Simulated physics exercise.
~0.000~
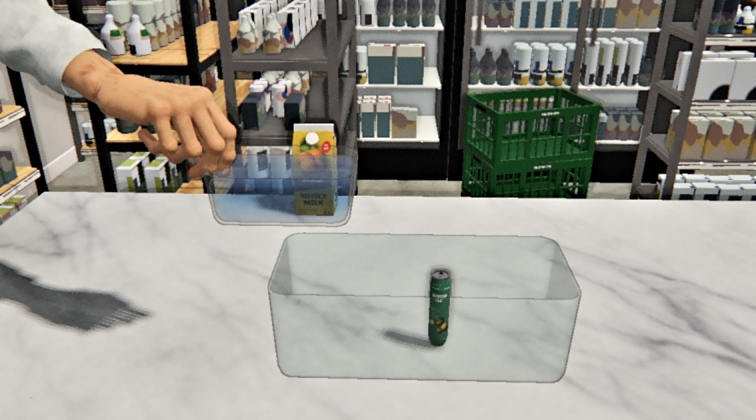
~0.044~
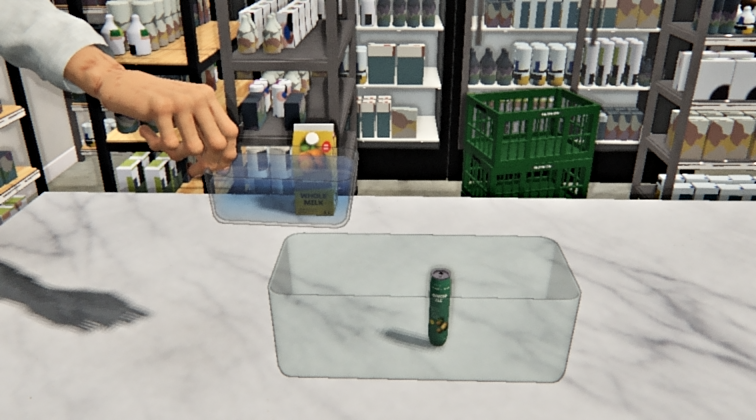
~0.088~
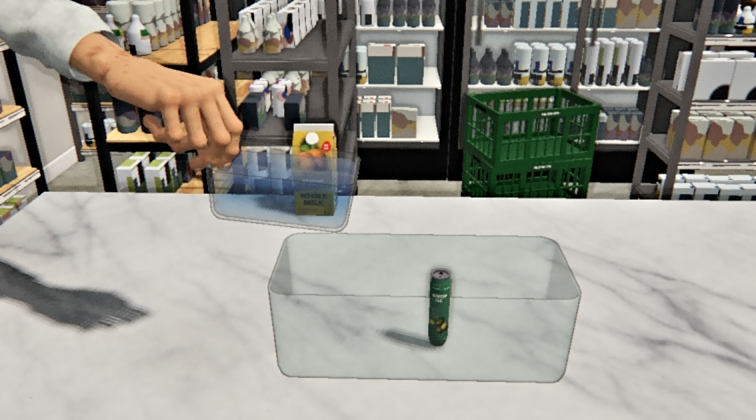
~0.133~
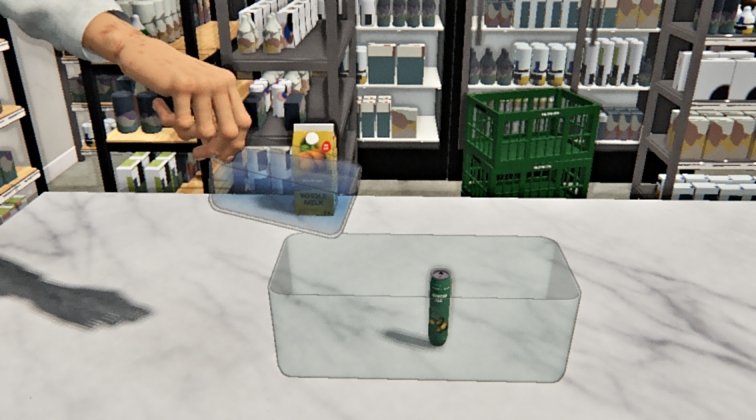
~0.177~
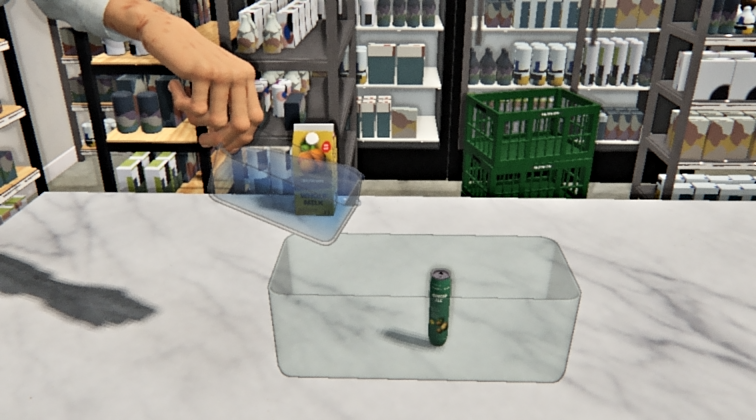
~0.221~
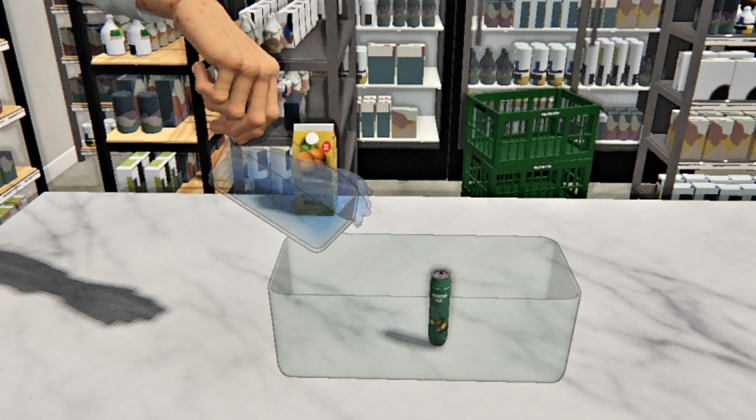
A hand hovers as a clear box of water tilts right, water slipping over its edge.
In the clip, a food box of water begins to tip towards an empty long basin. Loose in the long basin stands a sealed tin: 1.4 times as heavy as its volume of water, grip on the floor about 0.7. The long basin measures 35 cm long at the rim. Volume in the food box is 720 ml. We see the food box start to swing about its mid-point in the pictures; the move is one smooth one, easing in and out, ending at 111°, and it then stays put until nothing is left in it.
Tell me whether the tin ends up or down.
It's still up.
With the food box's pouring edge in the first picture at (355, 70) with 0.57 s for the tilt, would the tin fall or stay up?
Result: Tin tipped over.
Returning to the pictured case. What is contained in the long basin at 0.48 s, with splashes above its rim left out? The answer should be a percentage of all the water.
Close to 82 in a hundred.
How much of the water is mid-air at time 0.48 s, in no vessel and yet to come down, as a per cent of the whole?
Roughly 10 percent.
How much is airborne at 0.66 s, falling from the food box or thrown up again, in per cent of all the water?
Roughly 4 %.
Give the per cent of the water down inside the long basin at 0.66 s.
About 94 %.
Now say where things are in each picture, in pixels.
Tilt 0°; pouring edge (355, 164); surface from (218, 167) to (353, 169); the long basin's rim runs from (278, 262) to (568, 267); the tin's top is at (441, 277), in the first picture.
Tilt 2°; pouring edge (356, 166); surface from (219, 166) to (353, 169), in the second picture.
Tilt 6°; pouring edge (357, 171); surface from (220, 163) to (355, 172), in the third picture.
Tilt 14°; pouring edge (359, 181); surface from (222, 161) to (358, 175), in the fourth picture.
Tilt 24°; pouring edge (359, 193); surface from (224, 159) to (356, 184); 3 per cent is over the edge, in the fifth picture.
Tilt 36°; pouring edge (356, 206); surface from (224, 157) to (339, 185); 10 per cent is over the edge, in the sixth picture.
Then, 0.48 s in, the tilt is 104° and 6 per cent is still to pour; the tin stands where it began.
Then, 0.66 s in, the tilt is 111° and 0 per cent is still to pour; the tin stands where it began.
Then, 0.86 s in, the tilt is 111° and 0 per cent is still to pour; the tin stands where it began.
Then, 1.07 s in, the tilt is 111° and 0 per cent is still to pour; the tin stands where it began.
Finally, the tin stands where it began.
